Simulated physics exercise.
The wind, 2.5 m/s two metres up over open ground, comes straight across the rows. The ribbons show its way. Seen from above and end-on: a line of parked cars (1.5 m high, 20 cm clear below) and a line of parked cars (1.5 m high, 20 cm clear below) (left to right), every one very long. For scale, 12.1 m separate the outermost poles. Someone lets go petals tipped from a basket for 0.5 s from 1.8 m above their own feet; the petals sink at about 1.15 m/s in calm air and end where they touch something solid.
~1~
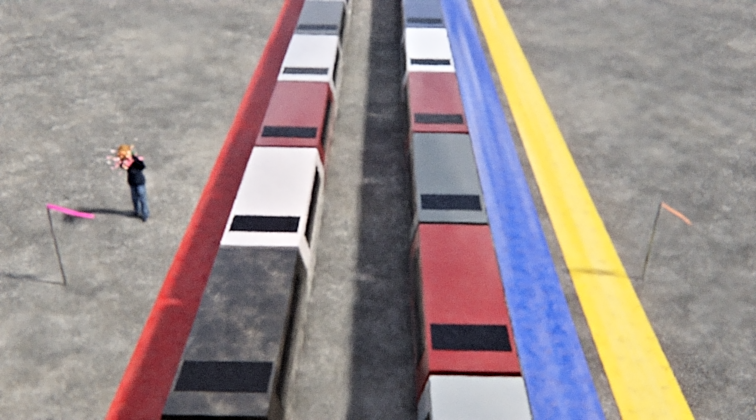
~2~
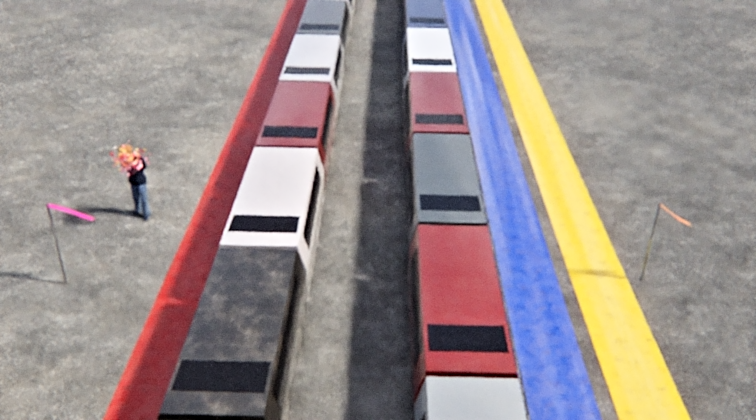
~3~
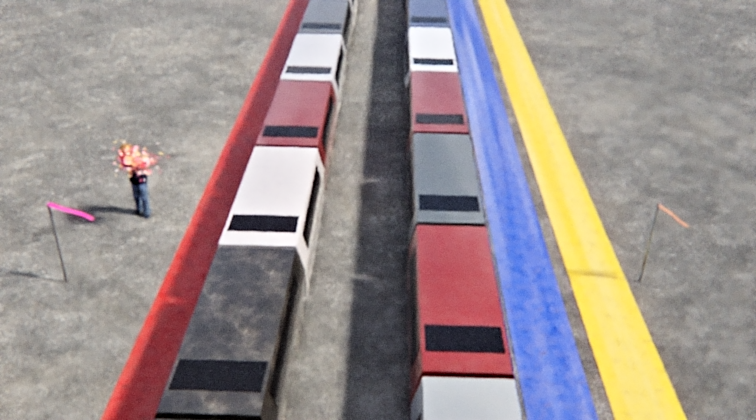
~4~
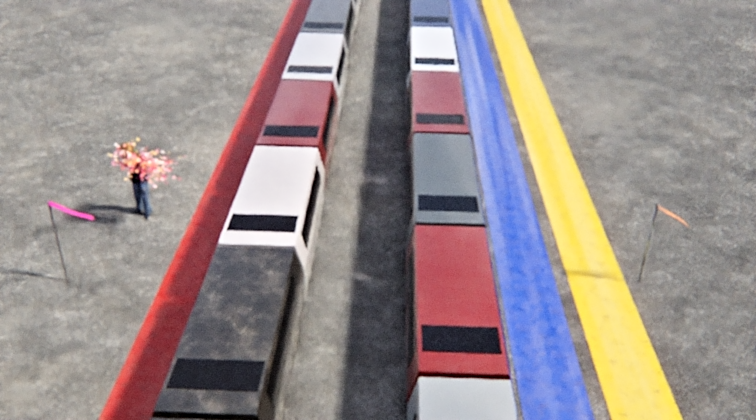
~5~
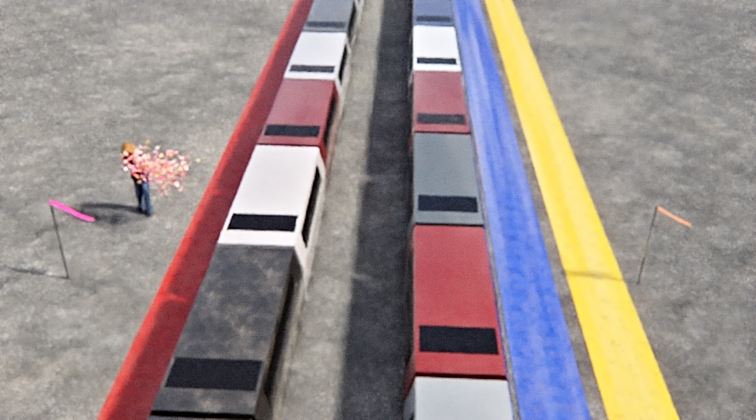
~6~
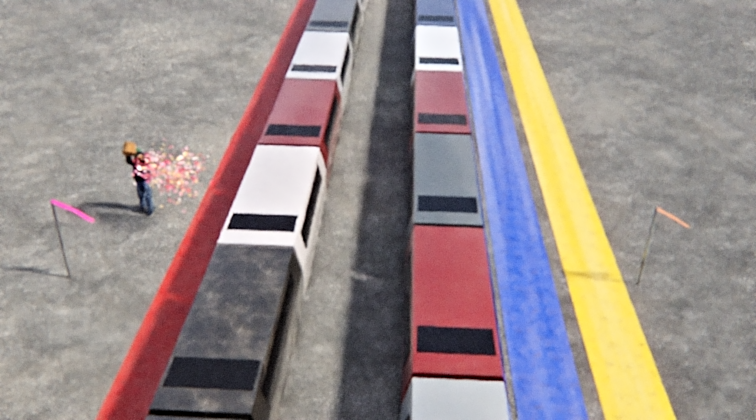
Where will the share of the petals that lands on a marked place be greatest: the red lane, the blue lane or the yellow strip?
It is red that catches most.
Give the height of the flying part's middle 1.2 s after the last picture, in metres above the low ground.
Roughly 0.8 m up.
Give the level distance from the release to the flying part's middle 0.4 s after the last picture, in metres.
About 1.5 m.
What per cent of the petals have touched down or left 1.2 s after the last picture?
Near 50 %.
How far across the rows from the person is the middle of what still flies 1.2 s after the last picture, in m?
Roughly 2.5 m.
Then, 0.4 s after the last picture, 99 % is in the air or yet to come; 0 % lies on the blue lane, 0 % on the yellow strip and 1 % on the red lane; the middle of what still flies is 1.1 m above the low ground, near (198, 185).
Then, 1.2 s after the last picture, 49 % is in the air or yet to come; 0 % lies on the blue lane, 0 % on the yellow strip and 32 % on the red lane; the middle of what still flies is 0.8 m above the low ground, near (234, 199).
Then, 2.7 s after the last picture, 5 % is in the air or yet to come; 0 % lies on the blue lane, 0 % on the yellow strip and 51 % on the red lane.
Then, 7.2 s after the last picture, 0 % is in the air or yet to come; 0 % lies on the blue lane, 0 % on the yellow strip and 51 % on the red lane.
Then, 44.2 s after the last picture, 0 % is in the air or yet to come; 0 % lies on the blue lane, 0 % on the yellow strip and 51 % on the red lane.
